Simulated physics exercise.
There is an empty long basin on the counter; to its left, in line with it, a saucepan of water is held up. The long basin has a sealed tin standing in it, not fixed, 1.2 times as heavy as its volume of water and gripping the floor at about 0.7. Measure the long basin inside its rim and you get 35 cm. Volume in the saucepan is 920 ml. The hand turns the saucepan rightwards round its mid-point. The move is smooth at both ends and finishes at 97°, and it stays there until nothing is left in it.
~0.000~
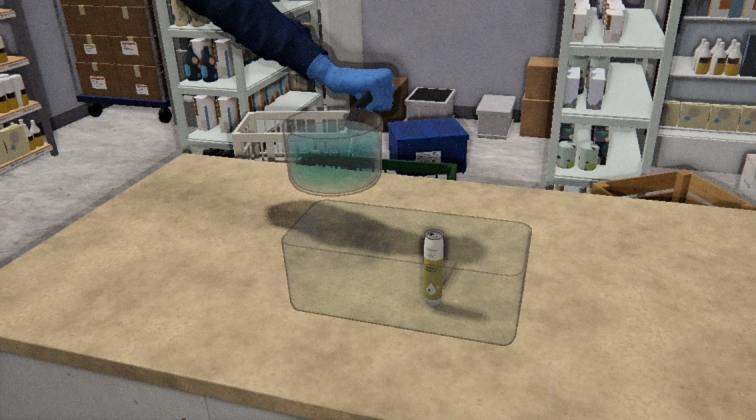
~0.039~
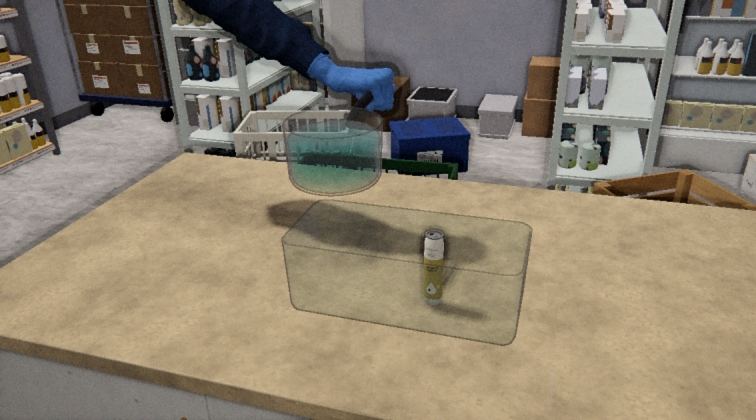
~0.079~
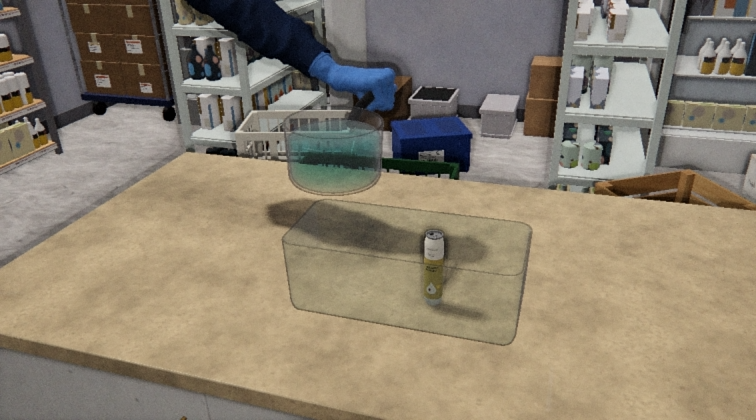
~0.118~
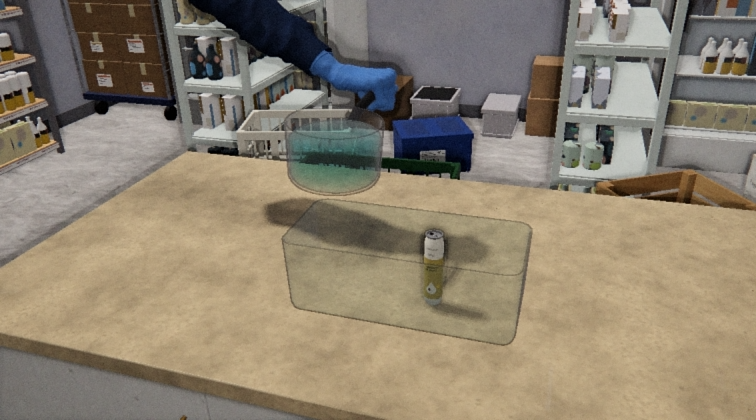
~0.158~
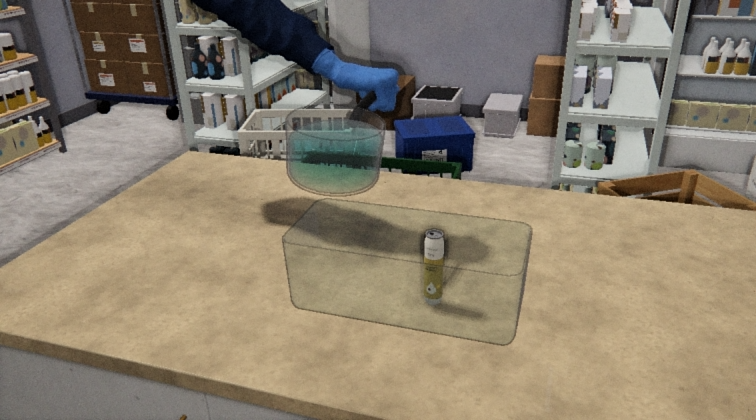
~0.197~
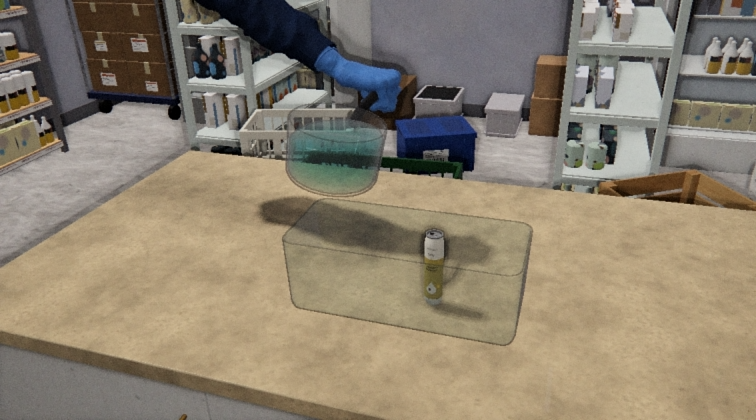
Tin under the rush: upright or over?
Over.
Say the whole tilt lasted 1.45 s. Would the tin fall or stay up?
Holds steady.
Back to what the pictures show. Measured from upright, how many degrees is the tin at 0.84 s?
I'd put it at close to 5 degrees off upright.
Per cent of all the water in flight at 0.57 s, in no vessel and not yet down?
24 %.
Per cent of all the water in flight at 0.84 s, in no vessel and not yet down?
Around 14 percent of the liquid.
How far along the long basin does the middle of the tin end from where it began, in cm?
Roughly 7.0 cm.
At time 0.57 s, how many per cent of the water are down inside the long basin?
Around 5 percent.
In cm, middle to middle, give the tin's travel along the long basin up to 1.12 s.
I'd put it at around 7 centimetres.
After 0.57 s the tilt is 65° and 71 per cent is still to pour; the tin stands where it began.
After 0.84 s the tilt is 95° and 19 per cent is still to pour; the tin leans 5°.
After 1.12 s the tilt is 97° and 4 per cent is still to pour; the tin lies on its side.
After 1.43 s the tilt is 97° and 1 per cent is still to pour; the tin lies on its side.
In the end the tin lies on its side.
